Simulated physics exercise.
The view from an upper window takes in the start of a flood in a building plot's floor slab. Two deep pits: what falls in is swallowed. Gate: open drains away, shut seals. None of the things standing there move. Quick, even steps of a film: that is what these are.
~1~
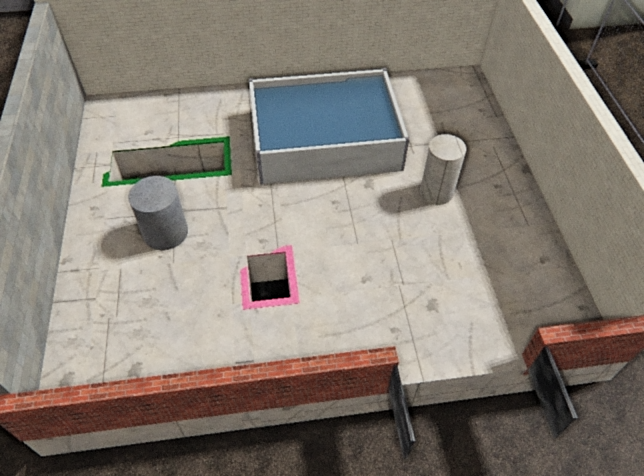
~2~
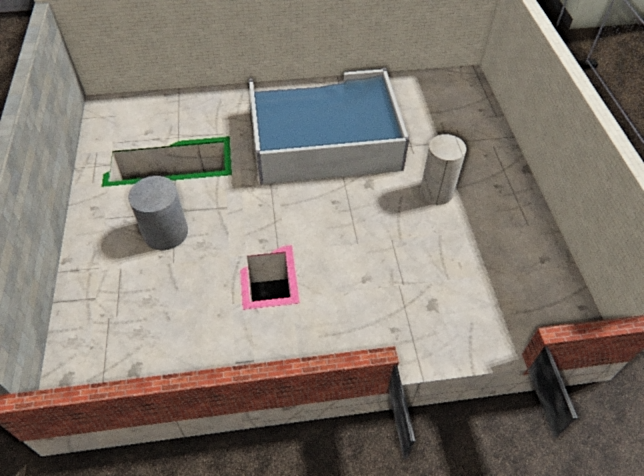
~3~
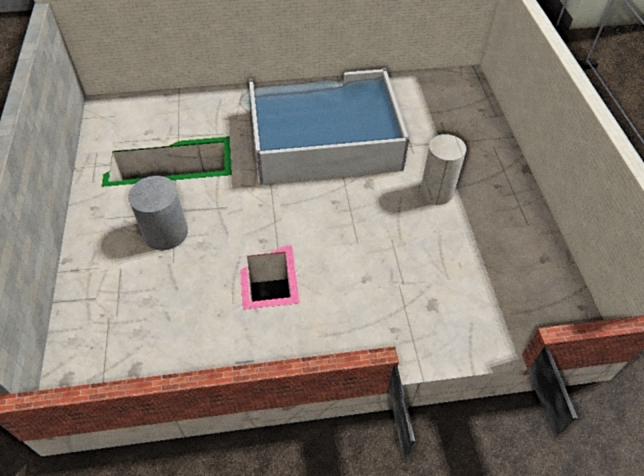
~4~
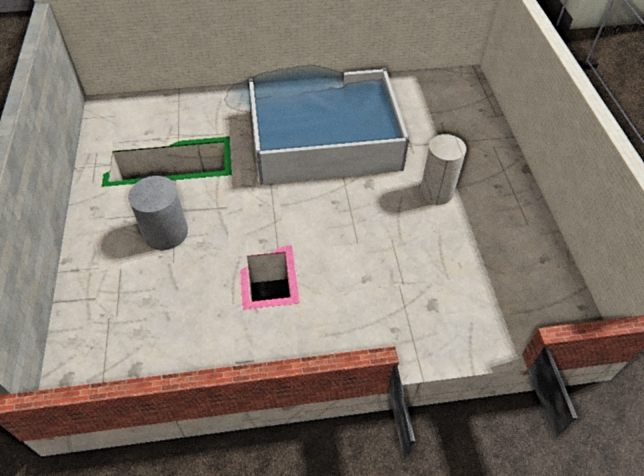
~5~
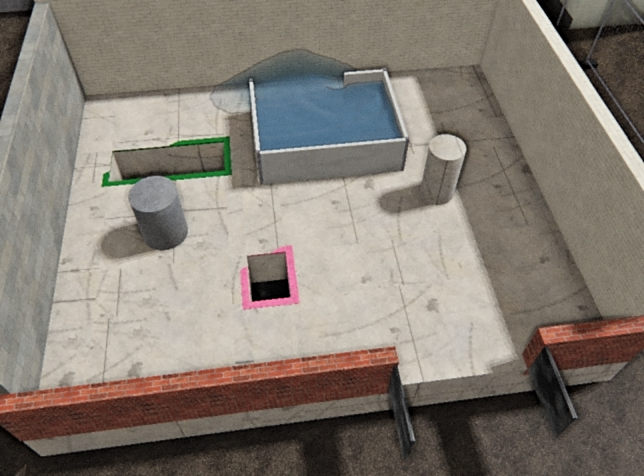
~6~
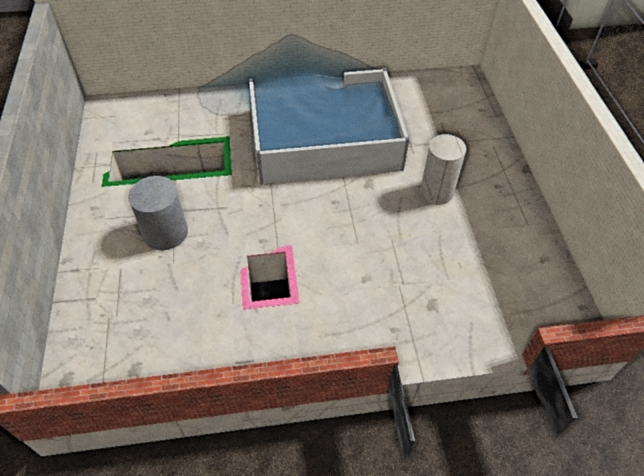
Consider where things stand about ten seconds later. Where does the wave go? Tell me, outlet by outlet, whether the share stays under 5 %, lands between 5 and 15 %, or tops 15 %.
Outlet by outlet: The gate lands between 5 and 15 %, the green pit tops 15 %, the pink pit stays under 5 %.
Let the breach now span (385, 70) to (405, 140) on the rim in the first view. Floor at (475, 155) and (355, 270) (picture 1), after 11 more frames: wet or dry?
First spot submerged, second spot spared.
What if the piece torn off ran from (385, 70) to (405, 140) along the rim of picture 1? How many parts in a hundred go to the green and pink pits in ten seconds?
I'd say the green pit gets around 6 percent and the pink pit around 2 percent.
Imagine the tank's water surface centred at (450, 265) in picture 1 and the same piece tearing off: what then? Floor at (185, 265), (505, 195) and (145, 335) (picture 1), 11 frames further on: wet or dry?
Looking at all three, I'd call them bone dry, swamped, bone dry.
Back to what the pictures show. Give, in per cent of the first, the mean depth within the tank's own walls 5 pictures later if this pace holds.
Near 62 in a hundred.
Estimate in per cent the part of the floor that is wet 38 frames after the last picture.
Roughly 65 percent, I reckon.
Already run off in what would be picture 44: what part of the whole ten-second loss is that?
My figure: 50 percent.
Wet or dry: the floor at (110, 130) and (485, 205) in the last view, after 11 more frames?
First spot swamped; second spot spared.
A moment on, water covers 15 % of the floor; the gate 0 %, the green pit 0 %, the pink pit 0 %.
Next, water covers 25 % of the floor; the gate 0 %, the green pit 1 %, the pink pit 0 %.
Then, water covers 40 % of the floor; the gate 0 %, the green pit 5 %, the pink pit 0 %.
Later, water covers 65 % of the floor; the gate 1 %, the green pit 13 %, the pink pit 0 %.
In the end, water covers 80 % of the floor; the gate 7 %, the green pit 21 %, the pink pit 0 %.
